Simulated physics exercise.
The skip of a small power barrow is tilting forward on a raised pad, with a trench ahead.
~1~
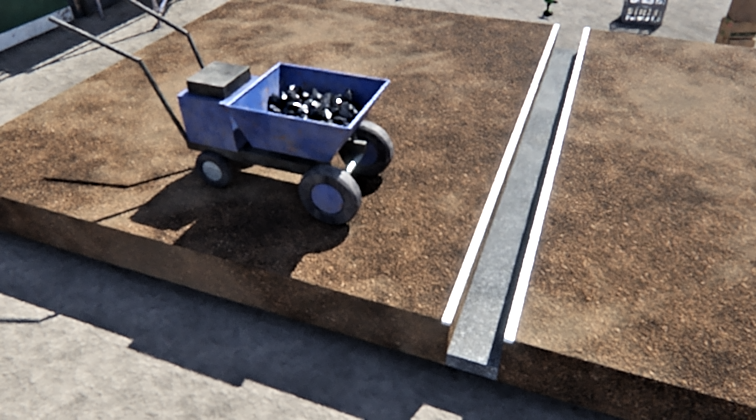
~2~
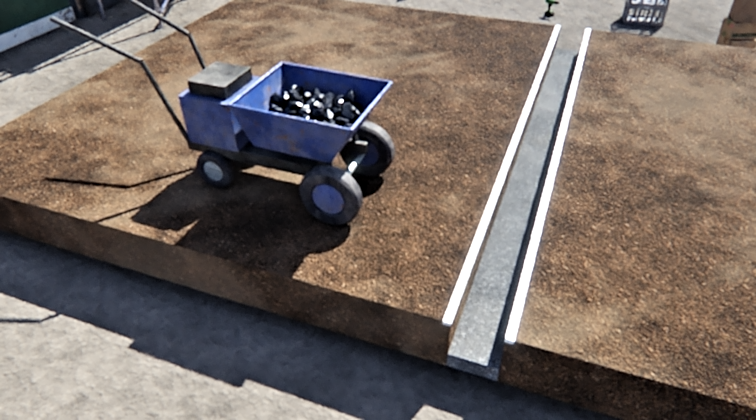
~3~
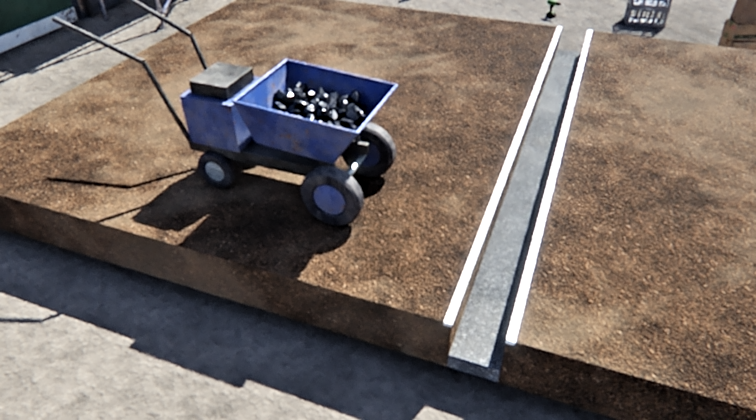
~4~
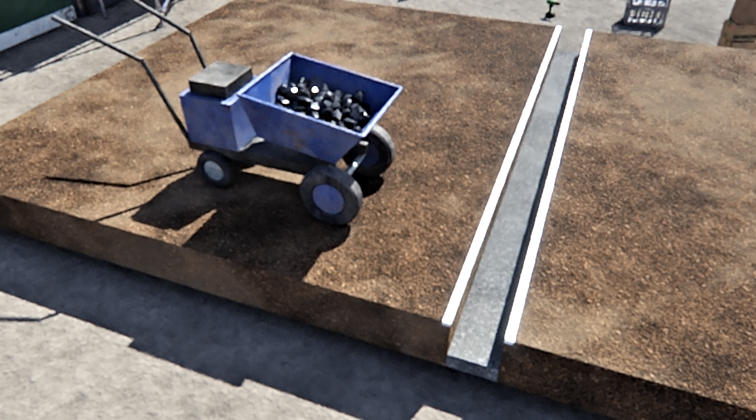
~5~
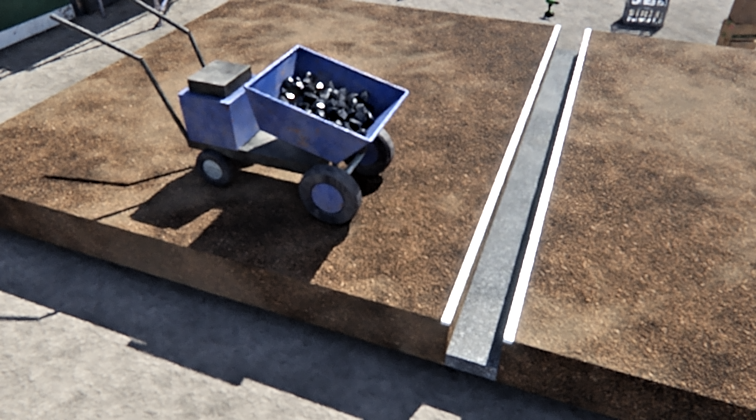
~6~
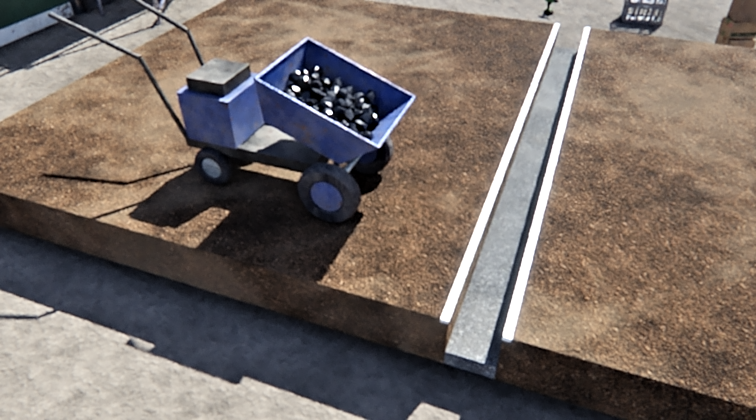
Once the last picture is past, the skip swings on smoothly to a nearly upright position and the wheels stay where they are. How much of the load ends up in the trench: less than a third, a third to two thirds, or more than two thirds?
Less than a third.
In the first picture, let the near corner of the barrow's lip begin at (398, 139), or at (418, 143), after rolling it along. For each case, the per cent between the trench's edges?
First spot: About 90 percent; second spot: About 100 percent.
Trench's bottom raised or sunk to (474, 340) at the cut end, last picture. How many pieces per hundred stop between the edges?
I'd guess close to 10 percent.
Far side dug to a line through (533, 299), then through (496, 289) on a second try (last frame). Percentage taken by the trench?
About 10 and 10 per cent.
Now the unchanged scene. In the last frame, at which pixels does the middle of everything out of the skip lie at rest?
I'd mark it at roughly (453, 217).
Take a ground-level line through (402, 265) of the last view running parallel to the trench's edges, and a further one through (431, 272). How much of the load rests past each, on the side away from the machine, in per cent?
About 60 percent, then about 30 percent.
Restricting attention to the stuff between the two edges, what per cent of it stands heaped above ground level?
About 0 in a hundred.
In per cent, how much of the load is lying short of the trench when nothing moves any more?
Roughly 50 in a hundred.
Soon, skip tipped steeply; all in the skip.
A while on, skip tipped right over; most in the skip; a small part short of the trench; a stray few in or heaped over the trench; a stray few falling.
Towards the end, skip tipped right over; about a third in the skip; about half short of the trench; a small part in or heaped over the trench.
Finally, skip tipped right over; about a third in the skip; about half short of the trench; a small part in or heaped over the trench; none beyond it.
